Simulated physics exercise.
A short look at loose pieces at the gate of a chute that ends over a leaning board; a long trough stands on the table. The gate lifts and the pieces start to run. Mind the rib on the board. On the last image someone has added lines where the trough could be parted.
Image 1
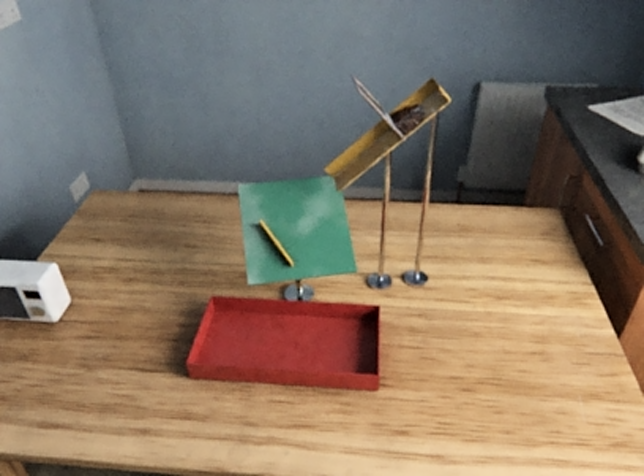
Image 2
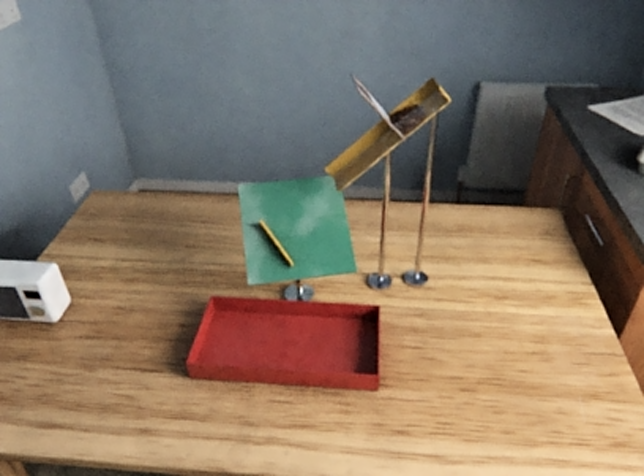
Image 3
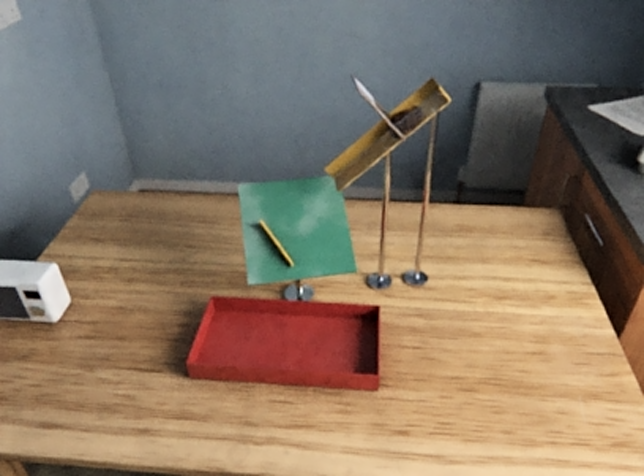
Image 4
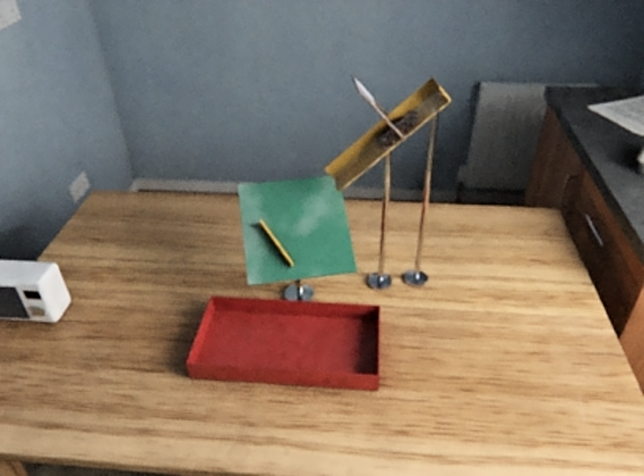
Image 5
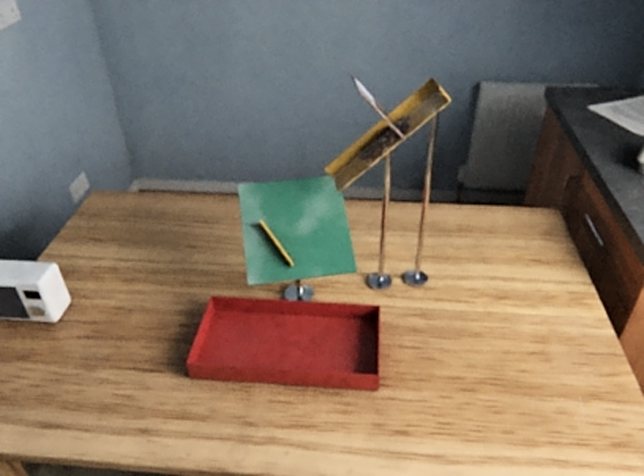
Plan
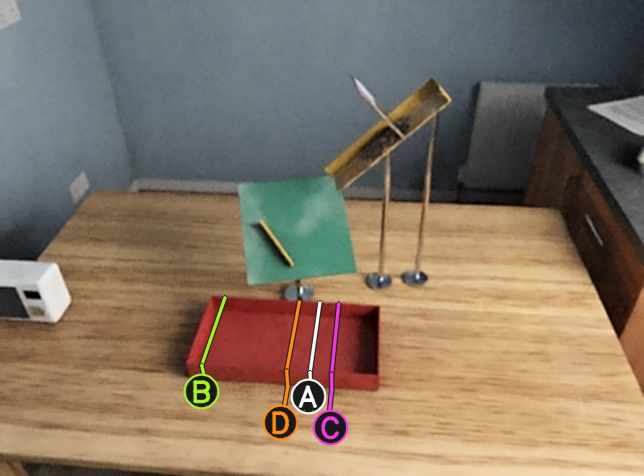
Red trough on a wooden table below a tilted green board with a yellow rib, small dark pieces sliding down a yellow chute.
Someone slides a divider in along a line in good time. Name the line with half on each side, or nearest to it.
Line A does it best.
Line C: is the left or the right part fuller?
More lands on the left.
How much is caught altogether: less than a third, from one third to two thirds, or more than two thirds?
About that: More than two thirds.
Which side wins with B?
Right.
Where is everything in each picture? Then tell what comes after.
In the first picture, load behind the gate (410, 119), flat chocolate drops; lip of the chute (336, 186), sloping fairly steeply.
In the second picture, middle of the board (296, 227), tilted fairly steeply; middle of its low edge (304, 278); of its high edge (289, 180).
In the third picture, front corners of the trough (187, 363) and (379, 376), empty; front of the load (389, 129).
In the fourth picture, middle of the load (397, 132); its front (381, 144), roughly a quarter of the way to the lip; rib from (261, 221) to (292, 263).
In the fifth picture, middle of the load (386, 141); its front (362, 155), roughly half of the way to the lip.
On the marked copy, line A crosses the front rim at (310, 371); line B crosses the front rim at (202, 364); line C crosses the front rim at (331, 373); line D crosses the front rim at (286, 370).
For line A, of what is caught, roughly half on the left of the divider, roughly half on the right.
For line B, of what is caught, not one piece on the left of the divider, every piece on the right.
For line C, of what is caught, almost all on the left of the divider, just a few on the right.
For line D, of what is caught, just a few on the left of the divider, almost all on the right.
